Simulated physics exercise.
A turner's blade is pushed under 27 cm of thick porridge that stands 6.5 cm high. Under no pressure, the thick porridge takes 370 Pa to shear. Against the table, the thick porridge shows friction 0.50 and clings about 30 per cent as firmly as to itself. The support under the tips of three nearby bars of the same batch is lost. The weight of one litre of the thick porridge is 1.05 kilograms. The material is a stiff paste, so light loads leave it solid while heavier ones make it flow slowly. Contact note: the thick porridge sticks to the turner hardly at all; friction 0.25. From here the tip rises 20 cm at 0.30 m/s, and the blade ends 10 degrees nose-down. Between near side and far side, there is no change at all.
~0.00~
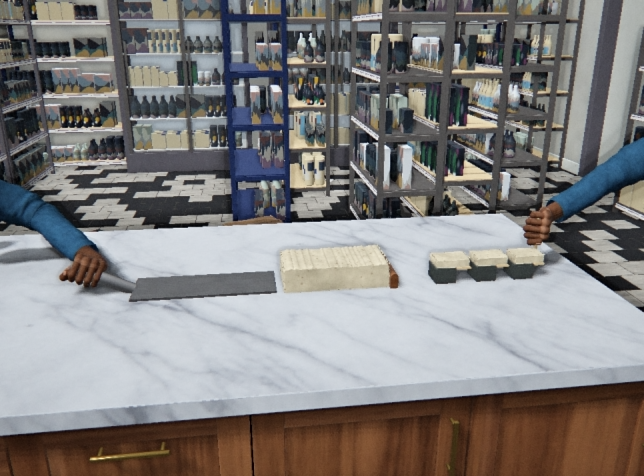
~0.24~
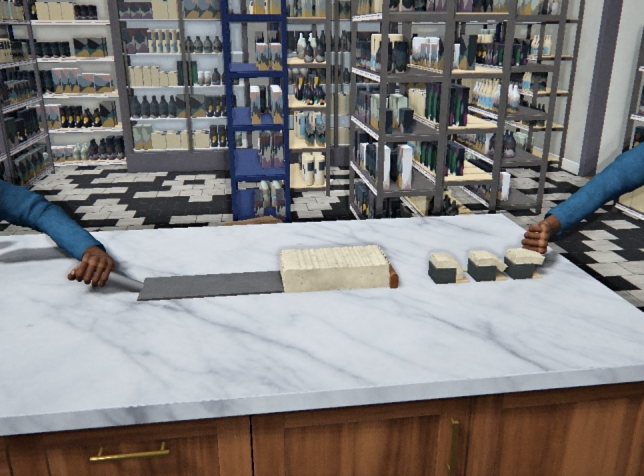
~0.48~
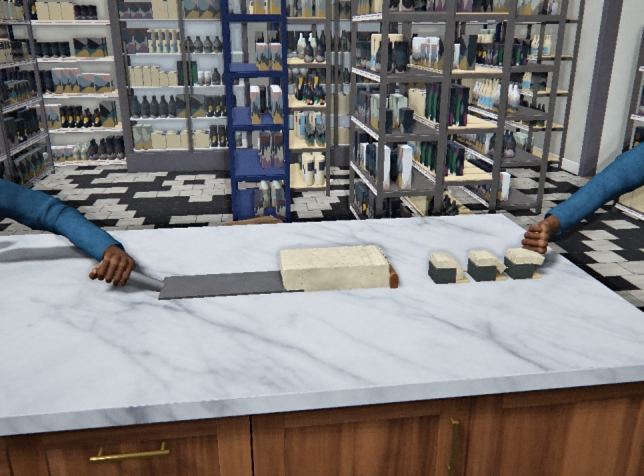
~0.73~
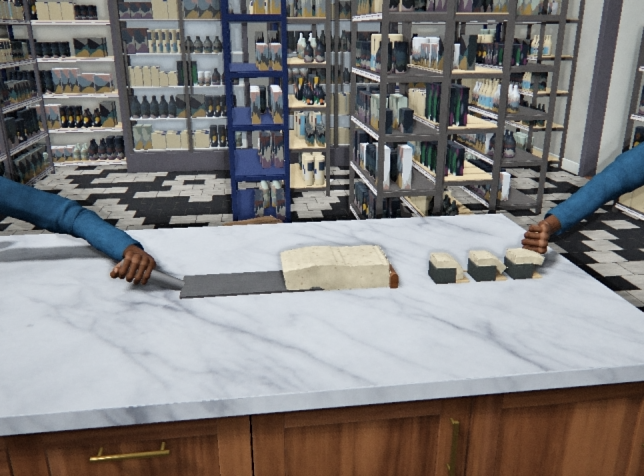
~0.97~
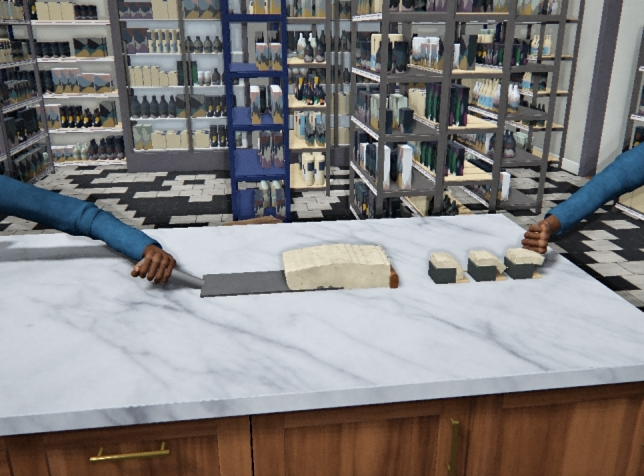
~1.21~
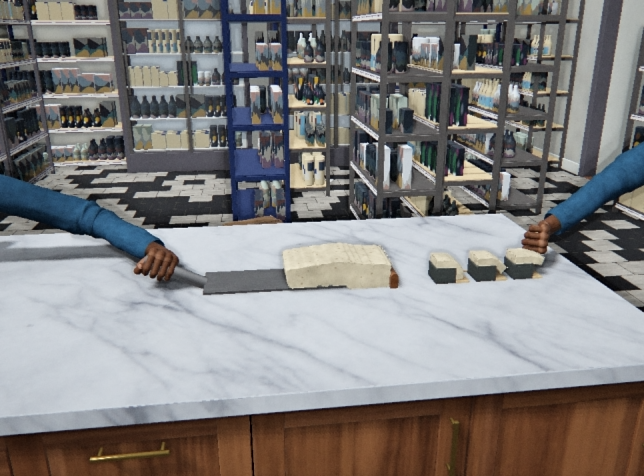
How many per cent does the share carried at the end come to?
It comes to roughly 54 per cent.
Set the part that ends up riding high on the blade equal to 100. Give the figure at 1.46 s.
Around 20 per cent.
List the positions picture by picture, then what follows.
Handle end of the blade at (130, 301), not yet moved; crest of the thick porridge at (368, 265); drop of the bar ends 0, 0, 0 (left to right), in the first picture.
Handle end of the blade at (138, 301), moved 1.9 cm; crest of the thick porridge at (356, 266); drop of the bar ends 4.0 cm, 2.2 cm, 7 mm (left to right), in the second picture.
Handle end of the blade at (159, 300), moved 6.9 cm; crest of the thick porridge at (309, 267); drop of the bar ends 4.0 cm, 2.4 cm, 8 mm (left to right), in the third picture.
Handle end of the blade at (180, 298), moved 12 cm; crest of the thick porridge at (321, 265); drop of the bar ends 4.0 cm, 2.4 cm, 8 mm (left to right), in the fourth picture.
Handle end of the blade at (201, 297), moved 17 cm; crest of the thick porridge at (342, 262); drop of the bar ends 4.0 cm, 2.4 cm, 8 mm (left to right), in the fifth picture.
Handle end of the blade at (204, 295), moved 18 cm; crest of the thick porridge at (337, 261); drop of the bar ends 4.0 cm, 2.4 cm, 8 mm (left to right), in the sixth picture.
After 1.46 s, the tip is 7.8 cm up.
After 1.75 s, the tip is 17 cm up.
After 2.04 s, the tip is 20 cm up and 54 % is riding high on the blade.
After 2.34 s, the tip is 20 cm up and 54 % is riding high on the blade.
After 2.44 s, the tip is 20 cm up and 54 % is riding high on the blade.
